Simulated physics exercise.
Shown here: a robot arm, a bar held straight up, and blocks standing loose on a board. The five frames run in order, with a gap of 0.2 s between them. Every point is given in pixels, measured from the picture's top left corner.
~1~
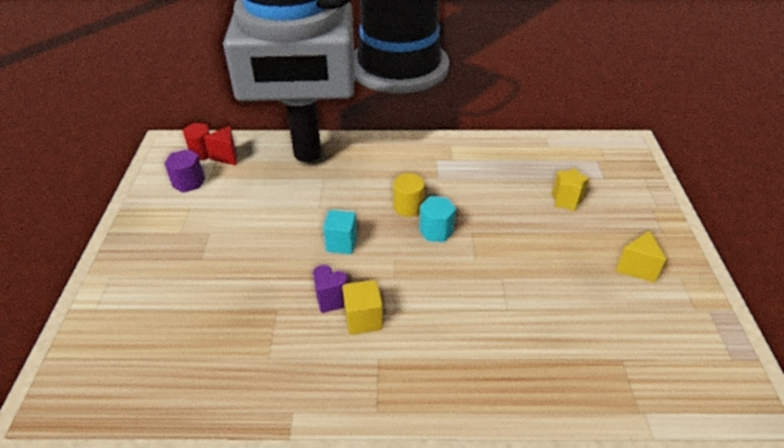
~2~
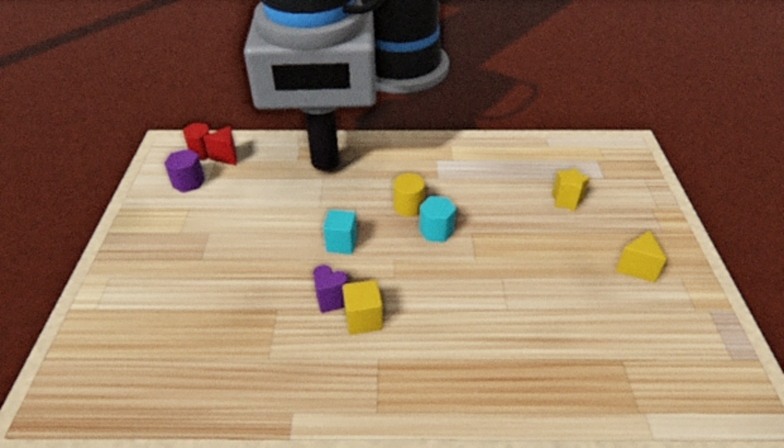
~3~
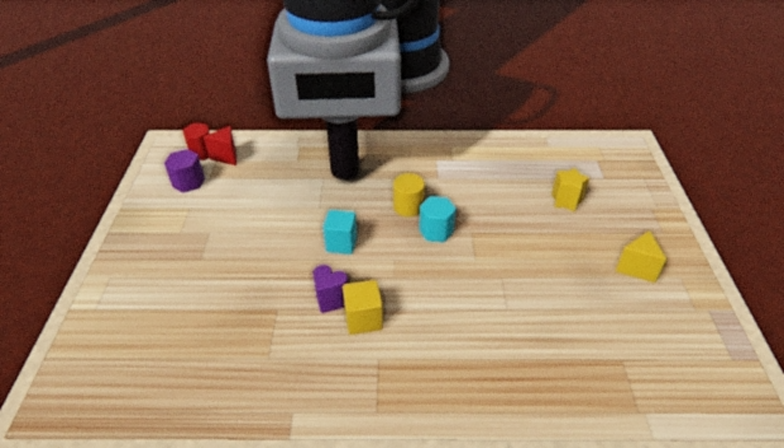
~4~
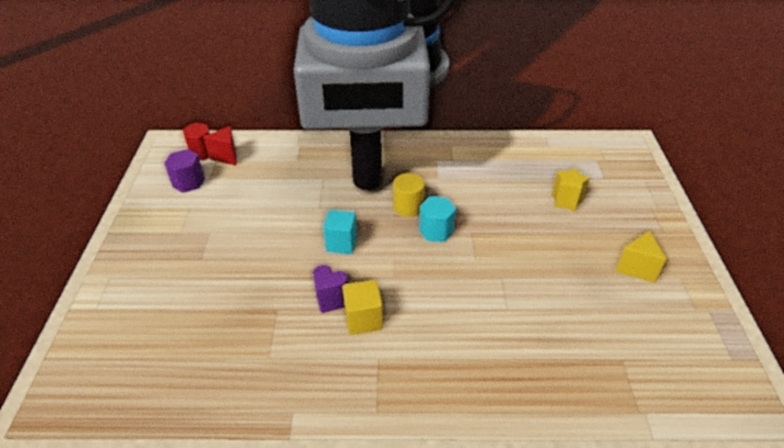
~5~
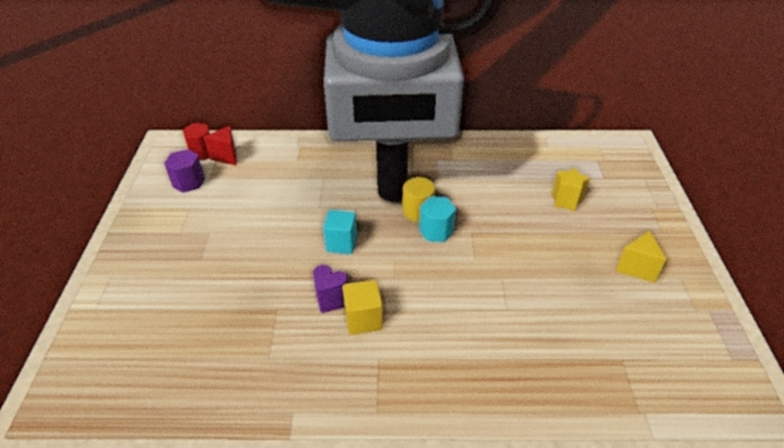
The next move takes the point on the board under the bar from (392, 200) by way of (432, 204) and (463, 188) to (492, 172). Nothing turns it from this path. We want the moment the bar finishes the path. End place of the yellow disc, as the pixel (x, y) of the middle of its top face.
The yellow disc ends near (460, 194).
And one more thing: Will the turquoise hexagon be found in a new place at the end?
Yes, it checks out.
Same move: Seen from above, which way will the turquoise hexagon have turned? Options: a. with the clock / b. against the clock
It's a.
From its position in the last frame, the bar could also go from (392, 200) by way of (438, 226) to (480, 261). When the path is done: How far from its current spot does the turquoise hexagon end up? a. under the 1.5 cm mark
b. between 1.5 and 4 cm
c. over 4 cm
Answer: C.
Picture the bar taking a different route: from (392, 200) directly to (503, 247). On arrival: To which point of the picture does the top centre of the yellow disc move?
Its top middle will sit at (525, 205).
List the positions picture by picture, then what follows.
The first picture shows tip of the bar (308, 154), middles of tops, turquoise four-sided block (339, 219), yellow disc (409, 183), turquoise hexagon (438, 207).
The second picture shows bar (325, 162), nothing pushed.
The third picture shows bar (345, 171), nothing pushed.
The fourth picture shows bar (367, 181), nothing pushed.
The fifth picture shows bar (392, 192), turquoise four-sided block (339, 219), yellow disc (419, 187), turquoise hexagon (438, 207).
What follows on the original path. One third of the way, bar (433, 196); yellow disc (457, 194); turquoise hexagon (453, 216), turned 55° clockwise.
Two thirds of the way, bar (464, 180); yellow disc (460, 194); turquoise hexagon (453, 216), turned 55° clockwise.
At the end, bar (493, 164); turquoise four-sided block unmoved; yellow disc (460, 194); turquoise hexagon (453, 216), turned 55° clockwise.
